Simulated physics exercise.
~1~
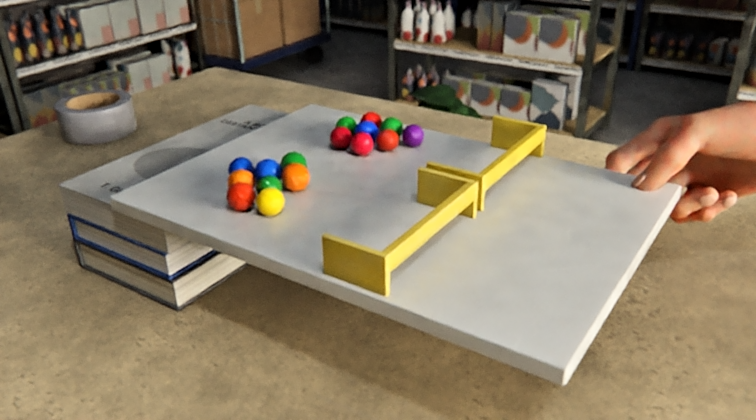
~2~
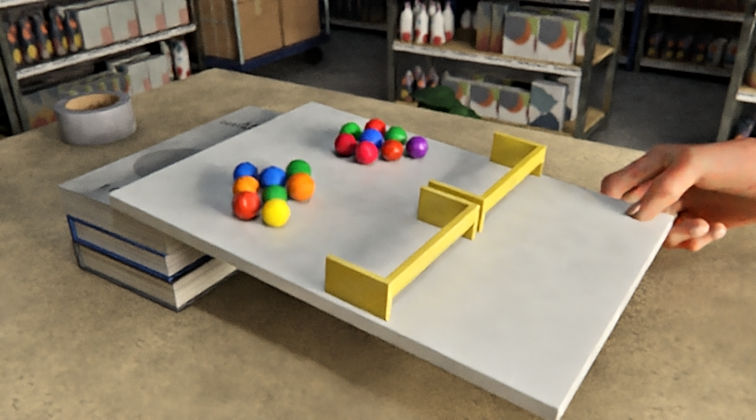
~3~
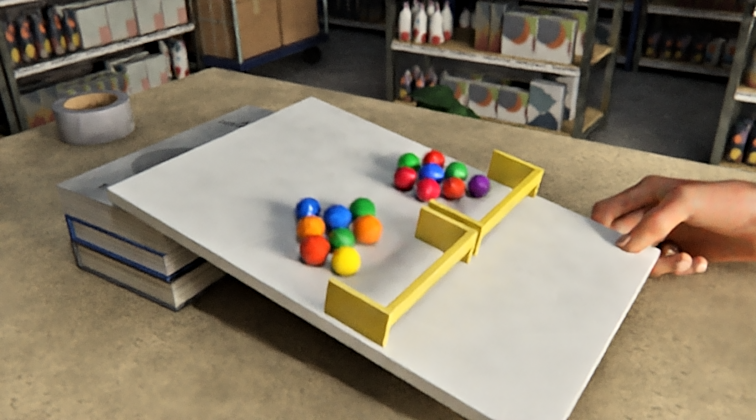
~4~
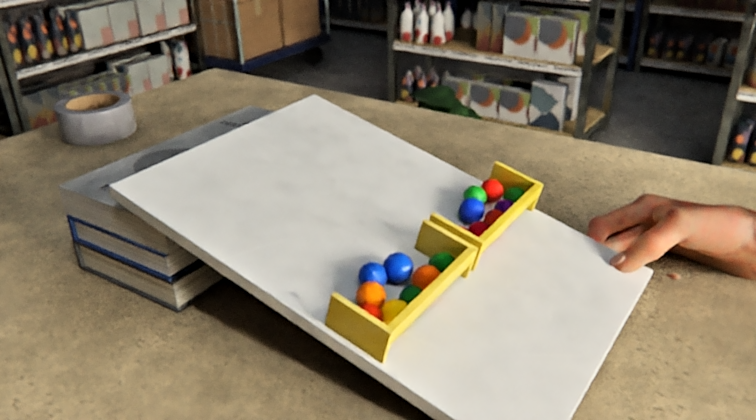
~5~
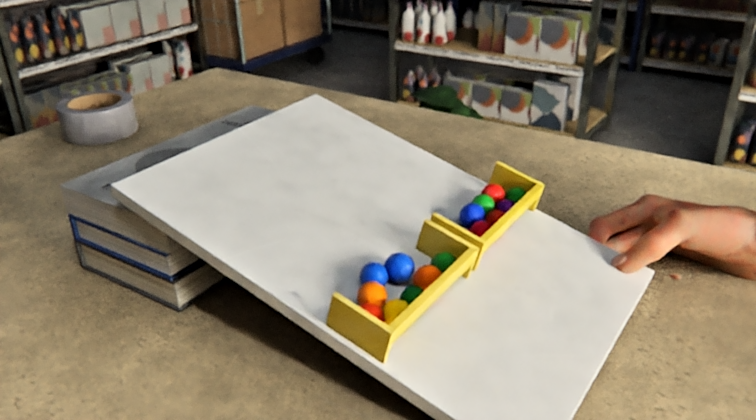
Small glossy balls in mixed colours sit in two clusters on a pale board propped on books at its left end, seen from slightly above on a counter, with shop shelves behind. Two yellow barriers stand across the board, and a hand holds its right end. The hand lowers that end, and the slope steepens. Both clusters move down to the right, staying loosely grouped. The front balls reach the nearer barrier and the back balls reach the farther one, bunching up. The board comes to rest tilted, with both groups held behind their barriers.
